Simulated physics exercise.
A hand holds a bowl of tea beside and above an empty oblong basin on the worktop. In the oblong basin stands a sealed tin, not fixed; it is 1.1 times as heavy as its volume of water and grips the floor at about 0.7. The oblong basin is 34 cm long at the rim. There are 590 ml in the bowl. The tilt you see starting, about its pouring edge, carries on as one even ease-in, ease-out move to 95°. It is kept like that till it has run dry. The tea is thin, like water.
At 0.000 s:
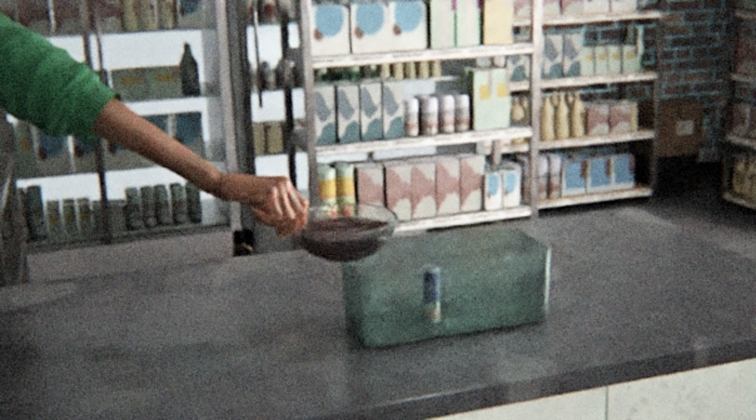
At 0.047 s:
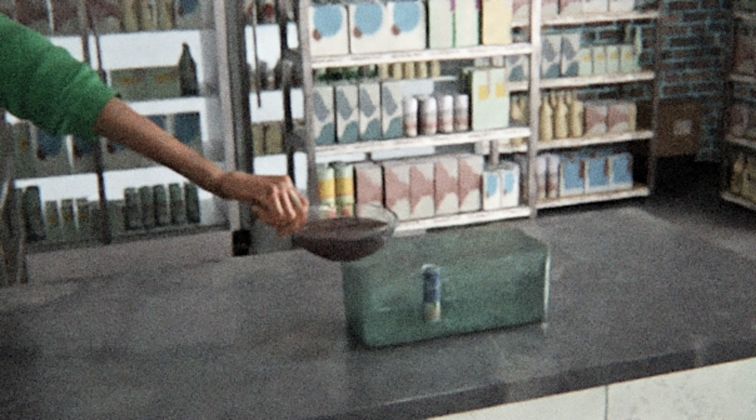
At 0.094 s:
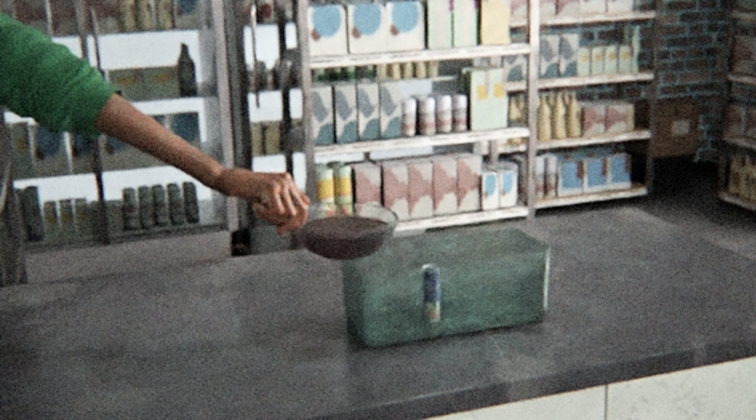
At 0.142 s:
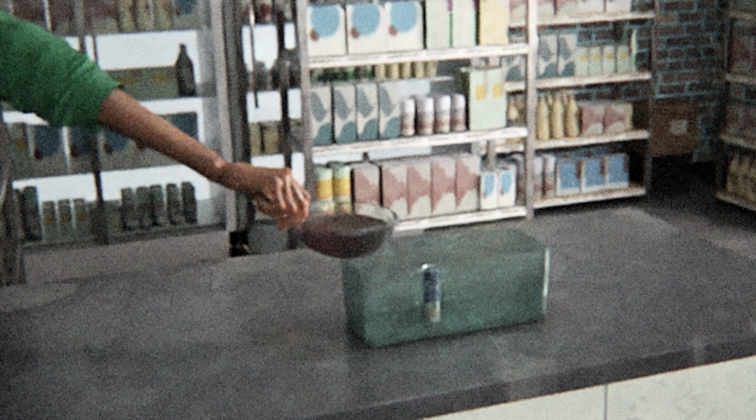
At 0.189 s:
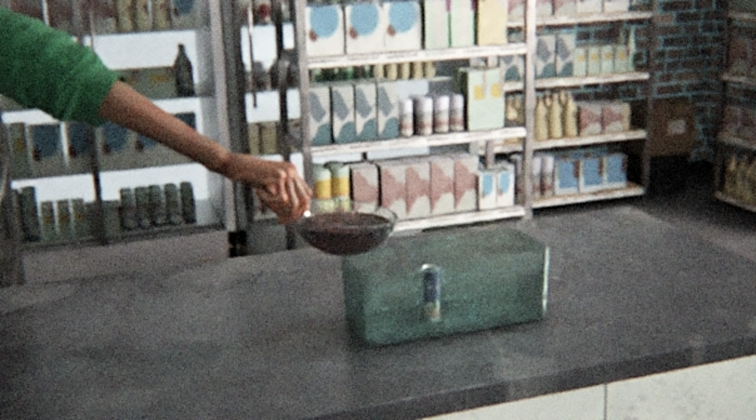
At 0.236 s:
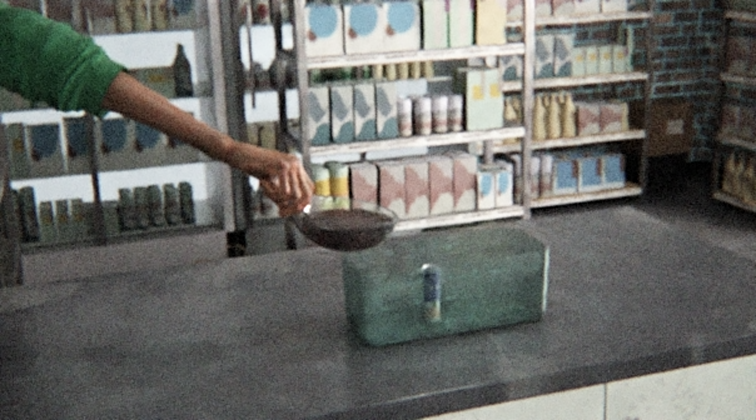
A hand in a green sleeve slowly tilting a glass bowl of dark liquid beside a greenish oblong basin on a shop counter.
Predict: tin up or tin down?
It stays up.
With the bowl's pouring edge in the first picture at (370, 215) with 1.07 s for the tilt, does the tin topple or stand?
Then it topples.
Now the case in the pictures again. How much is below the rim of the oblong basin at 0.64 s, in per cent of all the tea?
Near 16 in a hundred.
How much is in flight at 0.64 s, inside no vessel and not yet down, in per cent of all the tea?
Some 40 per cent.
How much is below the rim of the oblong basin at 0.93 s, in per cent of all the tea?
Near 92 in a hundred.
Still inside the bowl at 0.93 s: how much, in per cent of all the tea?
About 0 per cent.
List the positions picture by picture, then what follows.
In the first frame, tilt 0°; pouring edge (395, 214); surface from (295, 234) to (389, 223); the oblong basin's rim runs from (350, 264) to (535, 239); the tin's top is at (431, 270).
In the second frame, tilt 0°; pouring edge (395, 214); surface from (295, 234) to (389, 223).
In the third frame, tilt 2°; pouring edge (395, 214); surface from (296, 233) to (389, 222).
In the fourth frame, tilt 4°; pouring edge (395, 214); surface from (297, 230) to (389, 221).
In the fifth frame, tilt 7°; pouring edge (395, 214); surface from (298, 227) to (389, 219).
In the sixth frame, tilt 11°; pouring edge (395, 214); surface from (298, 223) to (391, 216).
After 0.64 s the tilt is 61° and 43 per cent is still to pour; the tin stands where it began.
After 0.93 s the tilt is 91° and 0 per cent is still to pour; the tin stands where it began.
After 1.24 s the tilt is 95° and 0 per cent is still to pour; the tin stands where it began.
After 1.57 s the tilt is 95° and 0 per cent is still to pour; the tin stands where it began.
In the end the tin stands where it began.
